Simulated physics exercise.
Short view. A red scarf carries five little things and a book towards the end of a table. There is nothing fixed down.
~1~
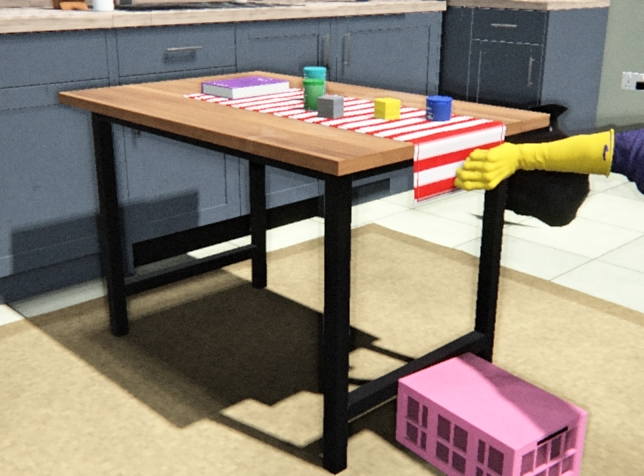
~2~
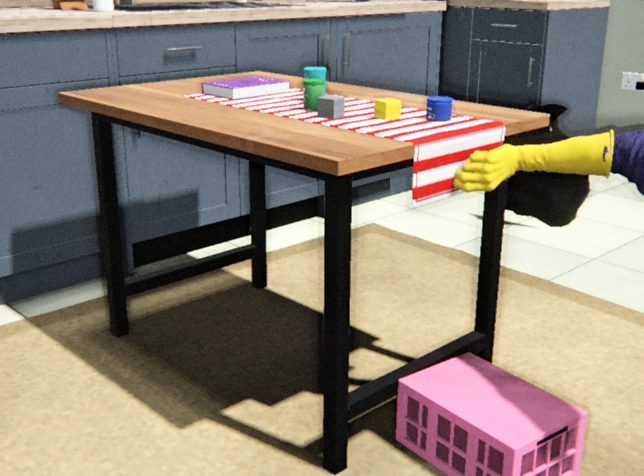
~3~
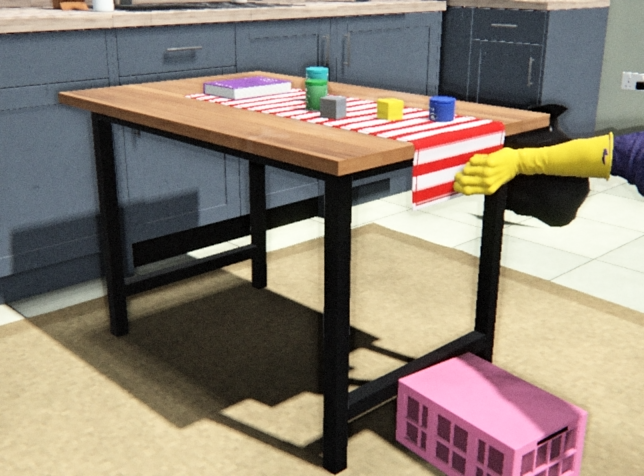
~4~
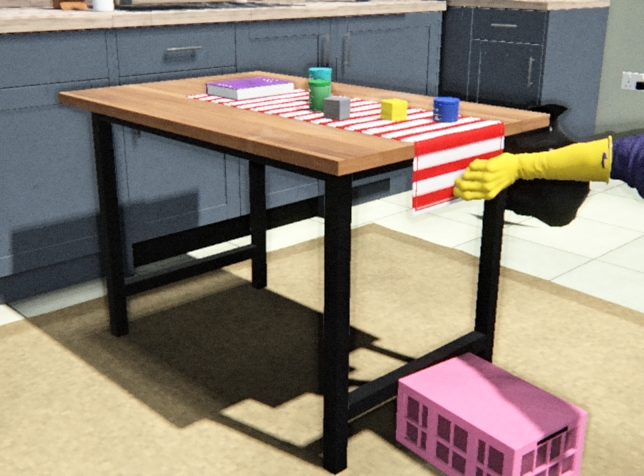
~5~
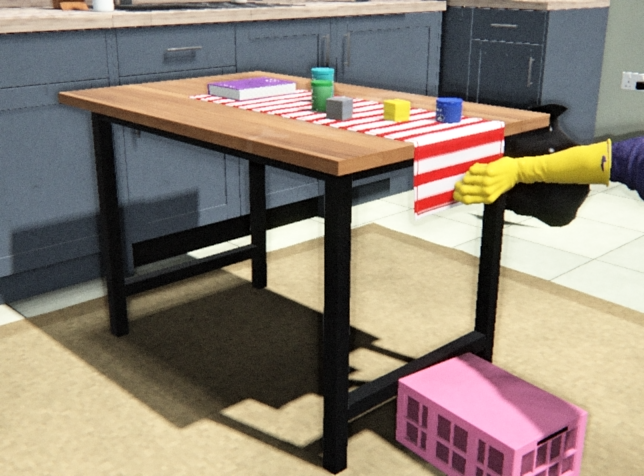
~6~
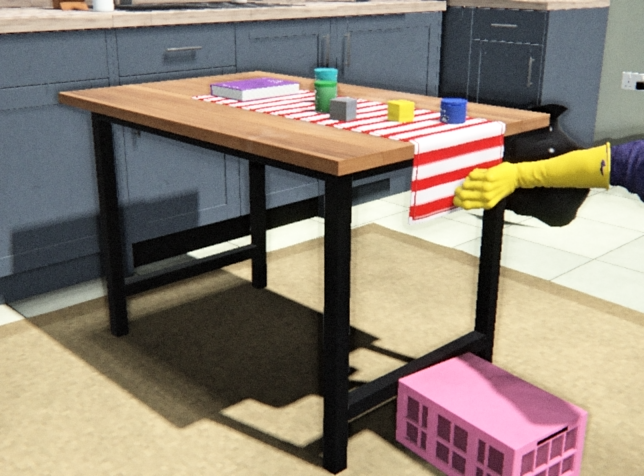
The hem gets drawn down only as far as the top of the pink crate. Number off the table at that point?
Four.
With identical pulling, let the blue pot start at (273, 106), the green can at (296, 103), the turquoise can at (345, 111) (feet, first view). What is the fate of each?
The blue pot stays put; the green can stays put; and the turquoise can topples down.
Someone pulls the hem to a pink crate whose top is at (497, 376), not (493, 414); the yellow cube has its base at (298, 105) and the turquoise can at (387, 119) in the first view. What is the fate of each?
The yellow cube stays aboard, and the turquoise can does not stay aboard.
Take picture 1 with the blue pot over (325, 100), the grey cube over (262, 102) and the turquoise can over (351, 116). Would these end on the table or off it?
My call: The blue pot hangs on; the grey cube hangs on; the turquoise can takes a tumble.
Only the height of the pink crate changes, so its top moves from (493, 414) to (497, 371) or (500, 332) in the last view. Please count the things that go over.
Over the edge go 3 and 2.
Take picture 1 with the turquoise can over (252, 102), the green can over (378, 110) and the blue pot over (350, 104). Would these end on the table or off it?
The turquoise can remains up, the green can falls, the blue pot comes down.
Soon after, hem near (456, 259); blue pot gone.
Then, hem near (454, 346); blue pot, yellow cube and grey cube gone.
At rest, hem on the crate; blue pot, yellow cube, grey cube and green can gone. It carries off four.
